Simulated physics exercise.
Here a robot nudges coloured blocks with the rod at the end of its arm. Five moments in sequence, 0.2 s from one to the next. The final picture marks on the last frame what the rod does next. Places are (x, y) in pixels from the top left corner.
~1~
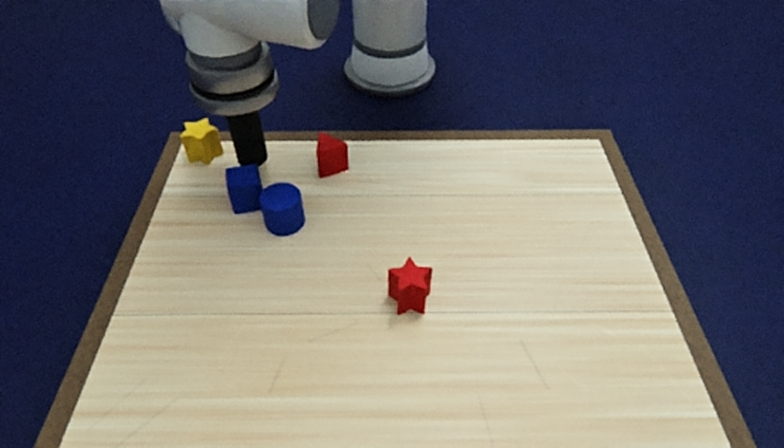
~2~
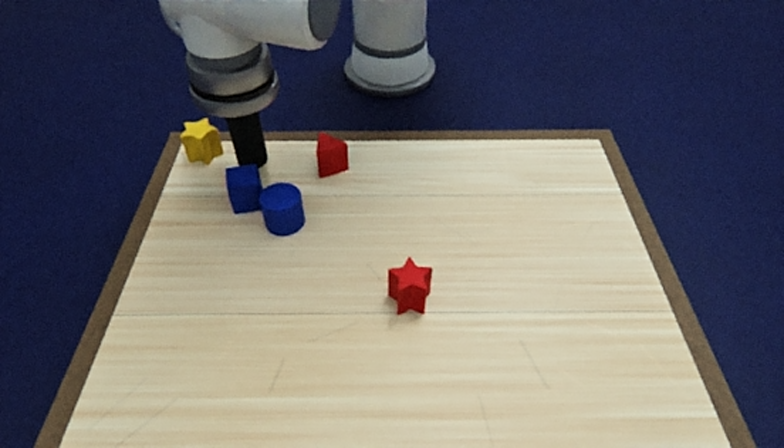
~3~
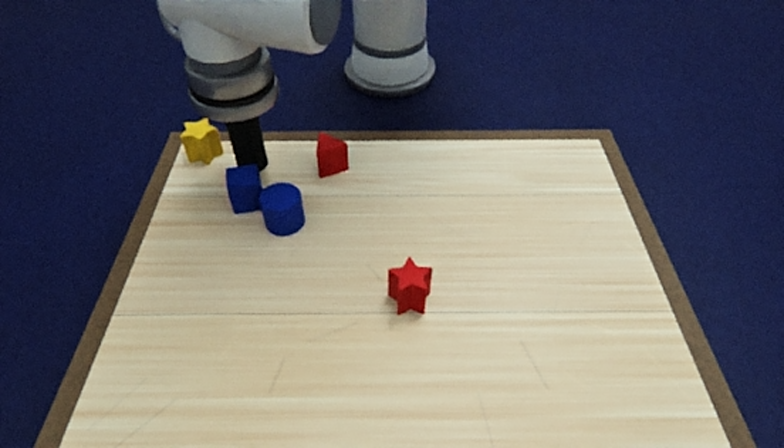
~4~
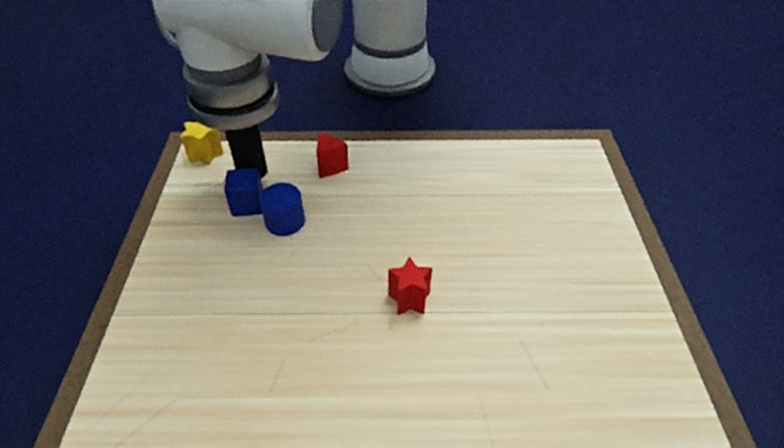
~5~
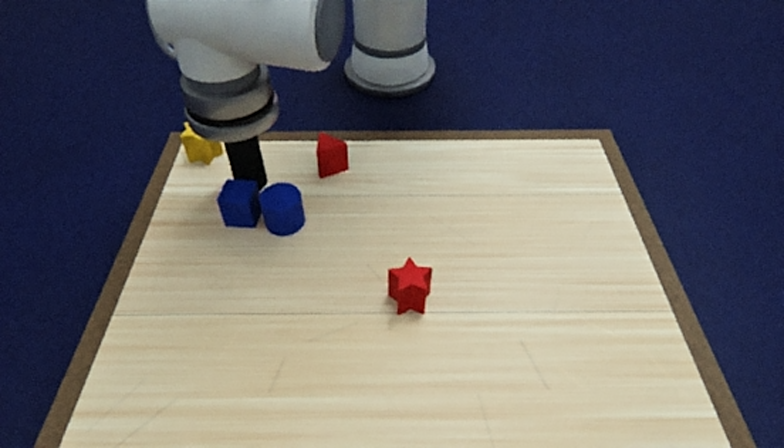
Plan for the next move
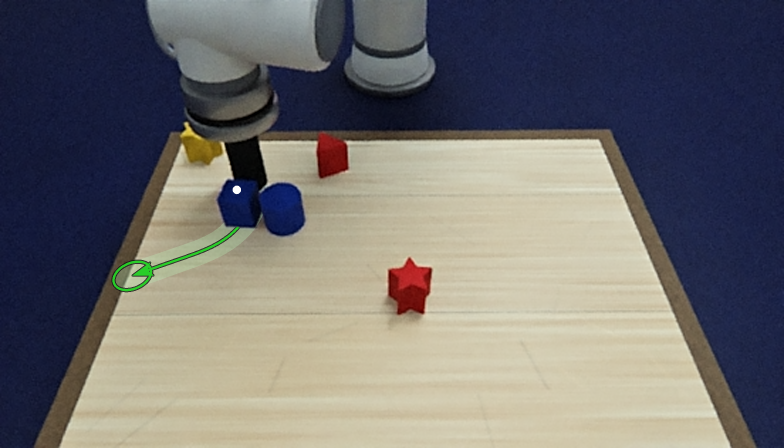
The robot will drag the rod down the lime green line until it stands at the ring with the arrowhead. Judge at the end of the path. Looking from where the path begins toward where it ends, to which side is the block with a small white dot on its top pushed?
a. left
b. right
The answer is a.
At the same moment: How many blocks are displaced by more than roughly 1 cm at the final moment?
I foresee one block being moved.
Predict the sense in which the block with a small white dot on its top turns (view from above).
From above, the block with a small white dot on its top will be seen to turn anti-clockwise.
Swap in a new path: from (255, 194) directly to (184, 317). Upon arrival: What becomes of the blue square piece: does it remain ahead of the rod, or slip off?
The blue square piece won't leave the front of the rod.
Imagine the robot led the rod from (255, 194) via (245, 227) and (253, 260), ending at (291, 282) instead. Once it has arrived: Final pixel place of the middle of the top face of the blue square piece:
Its top middle is near (209, 249).
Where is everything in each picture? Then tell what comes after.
The first picture shows rod tip (253, 159); block tops, blue square piece (242, 175); blue circular block (280, 195).
The second picture shows rod (253, 160); blocks unchanged.
The third picture shows rod (253, 164); blocks unchanged.
The fourth picture shows rod (253, 172); blue square piece (241, 178).
The fifth picture shows rod (252, 183); blue square piece (237, 190); blue circular block (280, 195).
Path on the board, from (255, 194) through (236, 230) and (189, 256) to (132, 276); the dot is on the blue square piece.
What follows on the original path. One third of the way, rod (232, 219); blue square piece (215, 228).
Two thirds of the way, rod (184, 245); blue square piece (197, 251), turned 30° anticlockwise.
At the end, rod (126, 265); blue square piece (197, 251), turned 30° anticlockwise; blue circular block in place.
